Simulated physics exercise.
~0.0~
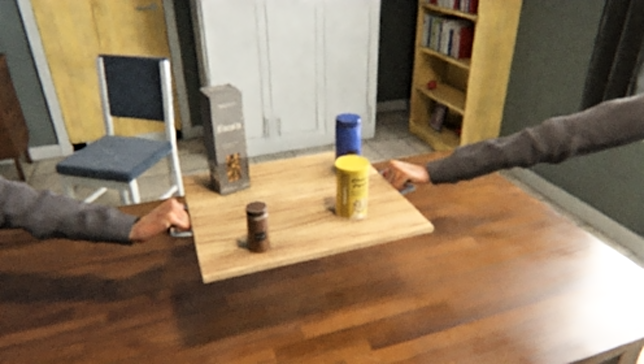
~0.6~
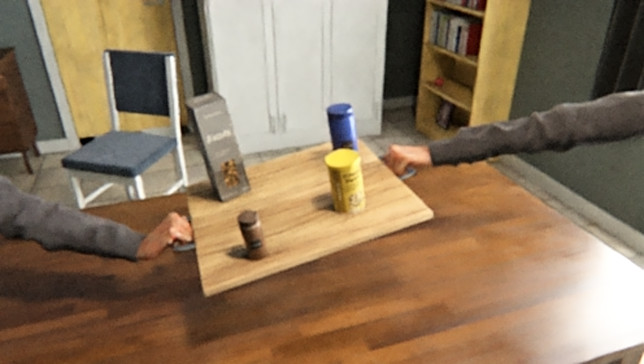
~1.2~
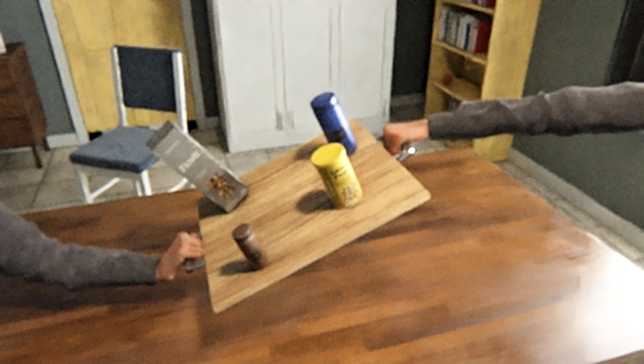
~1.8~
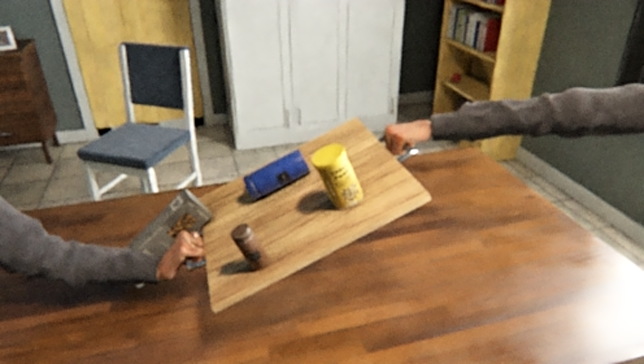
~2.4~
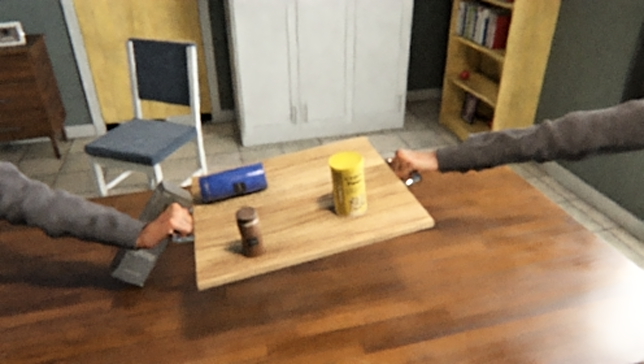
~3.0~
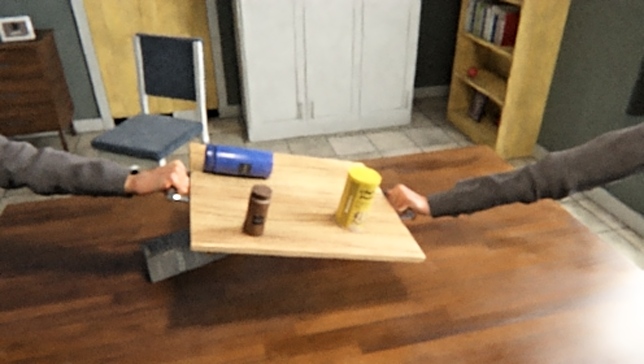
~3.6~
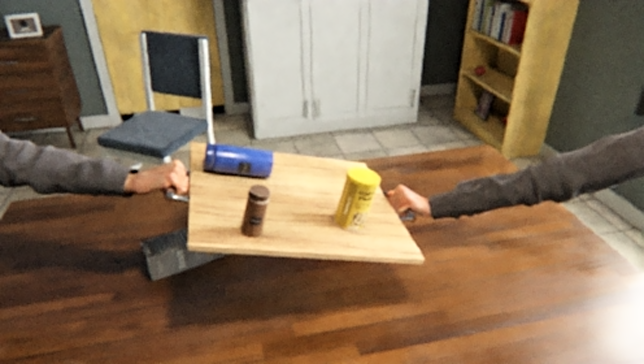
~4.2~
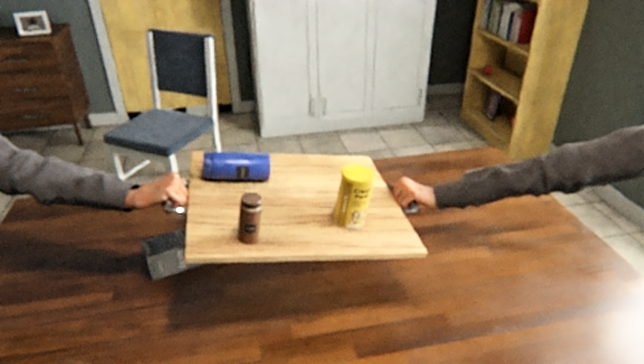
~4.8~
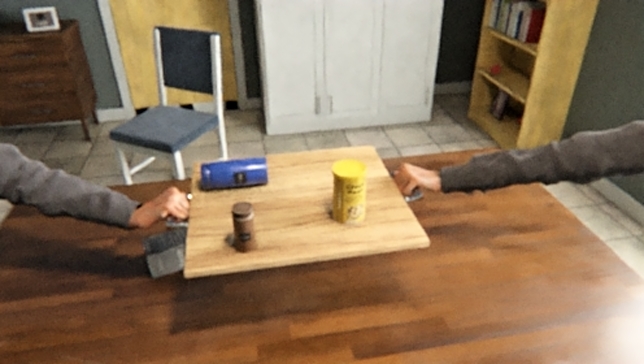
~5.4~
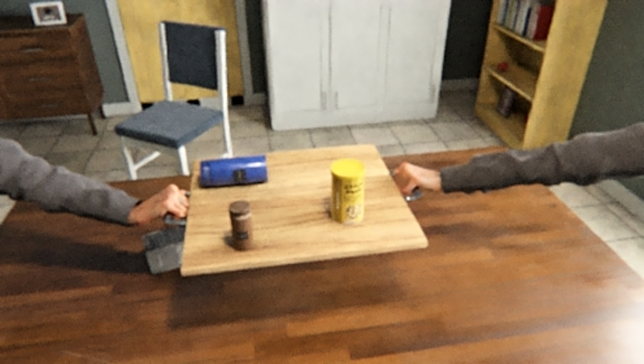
Two hands tilting a wooden tray left, then right, then level, the grey carton sliding off and the blue jar toppling but staying aboard.
